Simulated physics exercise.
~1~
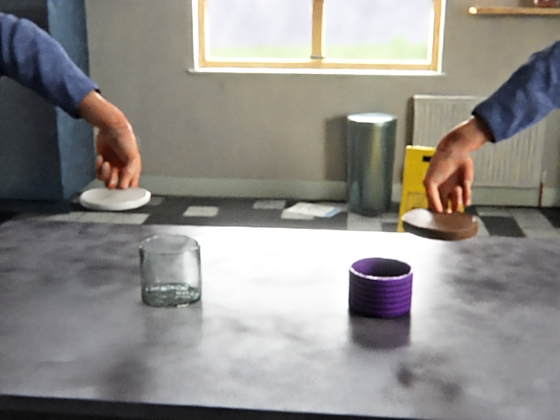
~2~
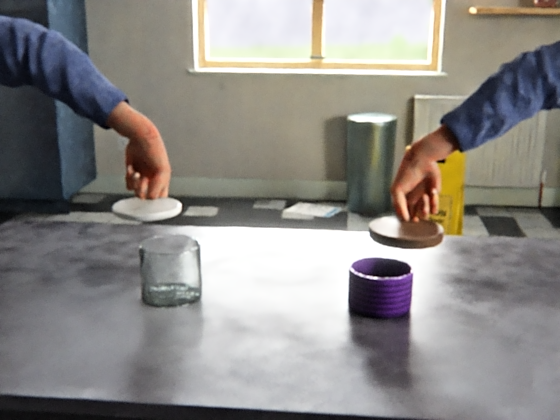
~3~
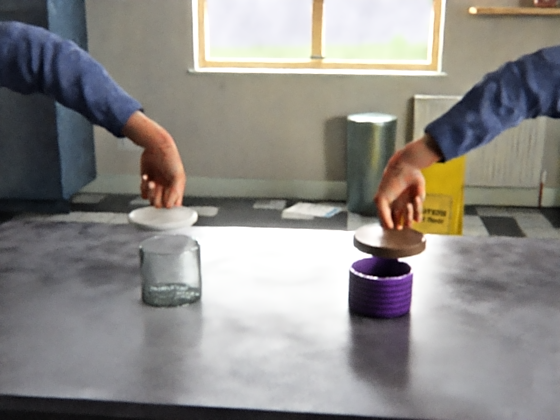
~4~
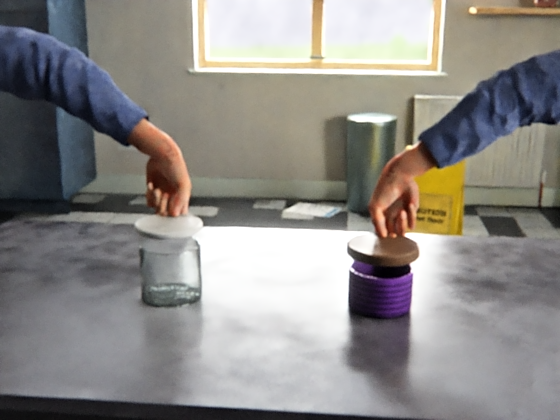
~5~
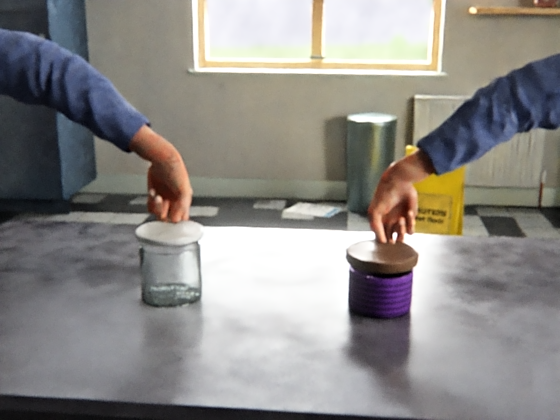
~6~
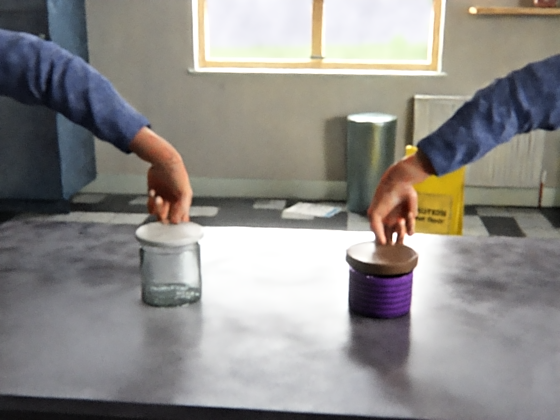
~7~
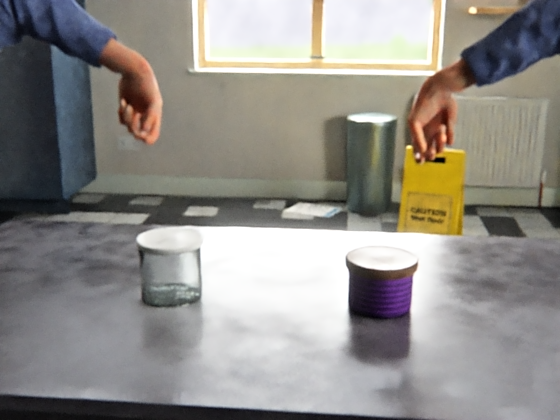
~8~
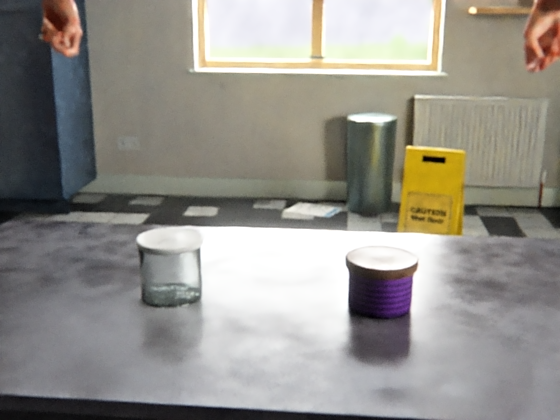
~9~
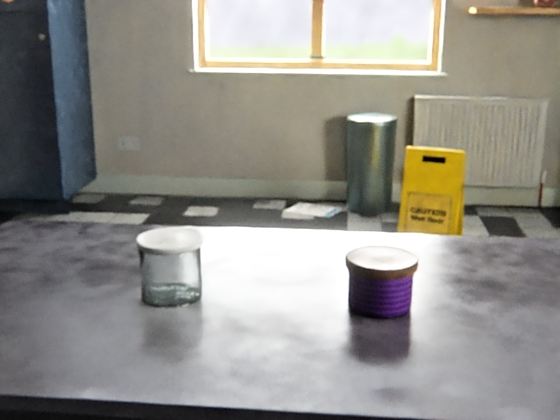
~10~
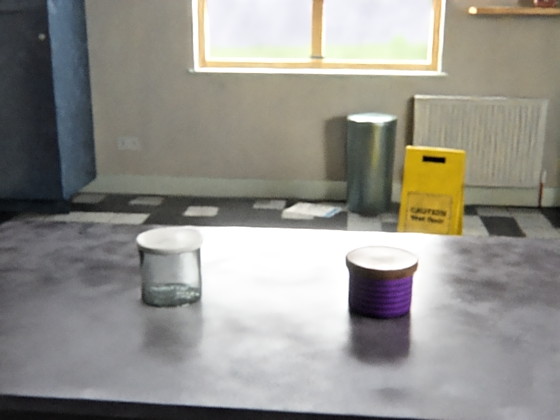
Two blue-sleeved arms reach in from either side over a grey table, seen from the front in a room with a window, a metal bin and a radiator behind. The left hand holds a white disc near a clear glass, while the right hand holds a brown lid near a ridged purple mug. Both discs move inward and down until each settles on the rim below it. The fingers rest on top briefly, then let go and draw back, revealing a yellow caution sign. Both discs stay in place, covering the glass and the mug.
